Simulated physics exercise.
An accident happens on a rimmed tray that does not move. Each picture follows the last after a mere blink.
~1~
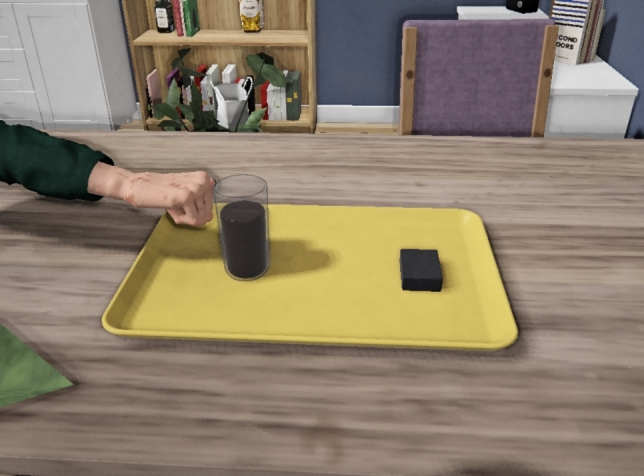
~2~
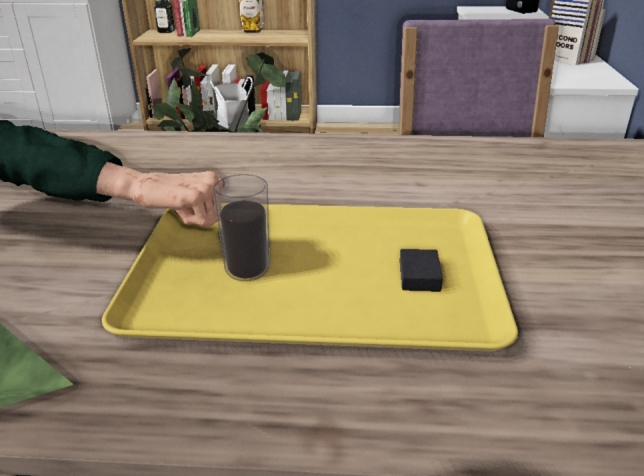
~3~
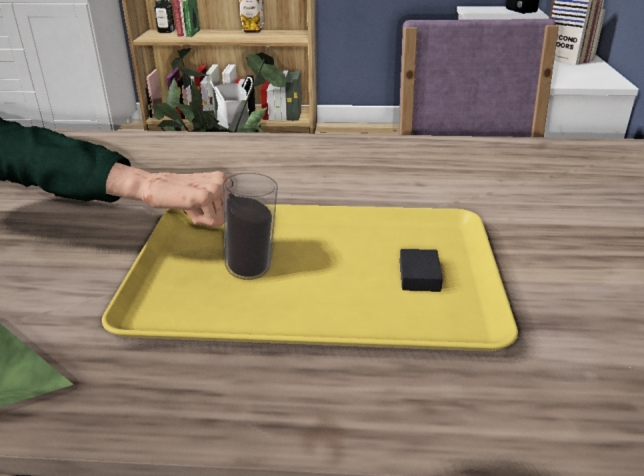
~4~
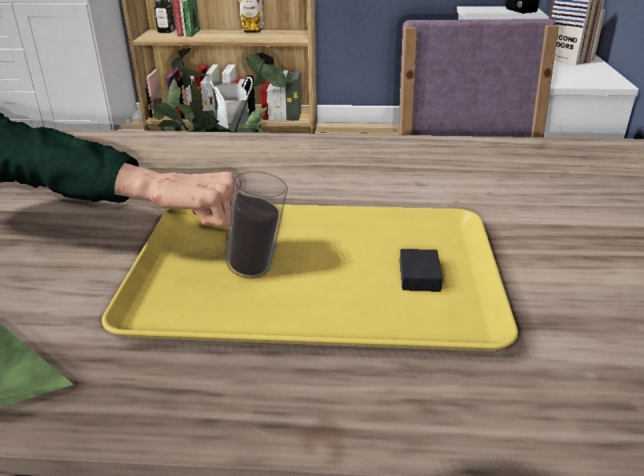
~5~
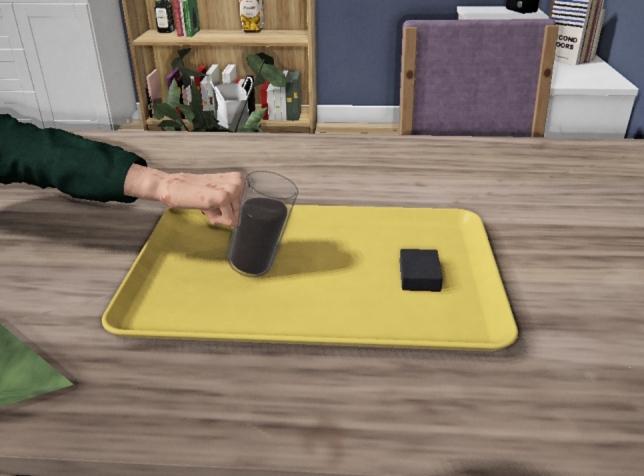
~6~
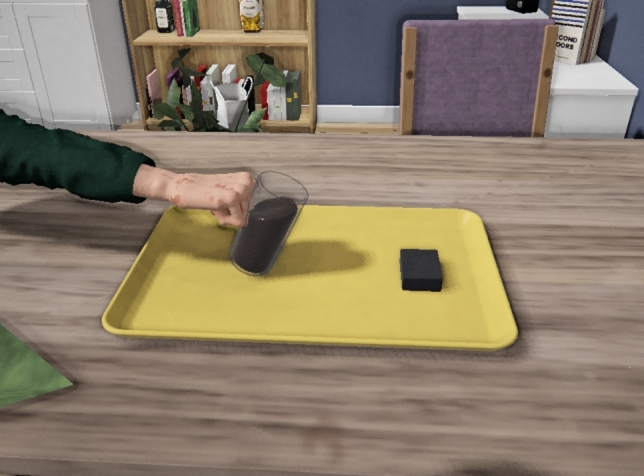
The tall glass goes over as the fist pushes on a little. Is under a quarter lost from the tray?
Yes.
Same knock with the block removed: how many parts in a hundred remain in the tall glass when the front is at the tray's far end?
About 70 %.
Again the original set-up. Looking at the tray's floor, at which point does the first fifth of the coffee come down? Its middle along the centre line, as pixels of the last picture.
Close to (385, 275).
A moment on, the tall glass is falling and 100 per cent is in the glass, 0 on the tray and 0 above or beyond its rim.
Next, the tall glass lies on its side and 83 per cent is in the glass, 12 on the tray and 6 above or beyond its rim.
Then the tall glass lies on its side and 48 per cent is in the glass, 37 on the tray and 15 above or beyond its rim.
Later the tall glass lies on its side and 26 per cent is in the glass, 62 on the tray and 12 above or beyond its rim.
At rest 89 per cent is held by tray and glass, 11 is off the tray.
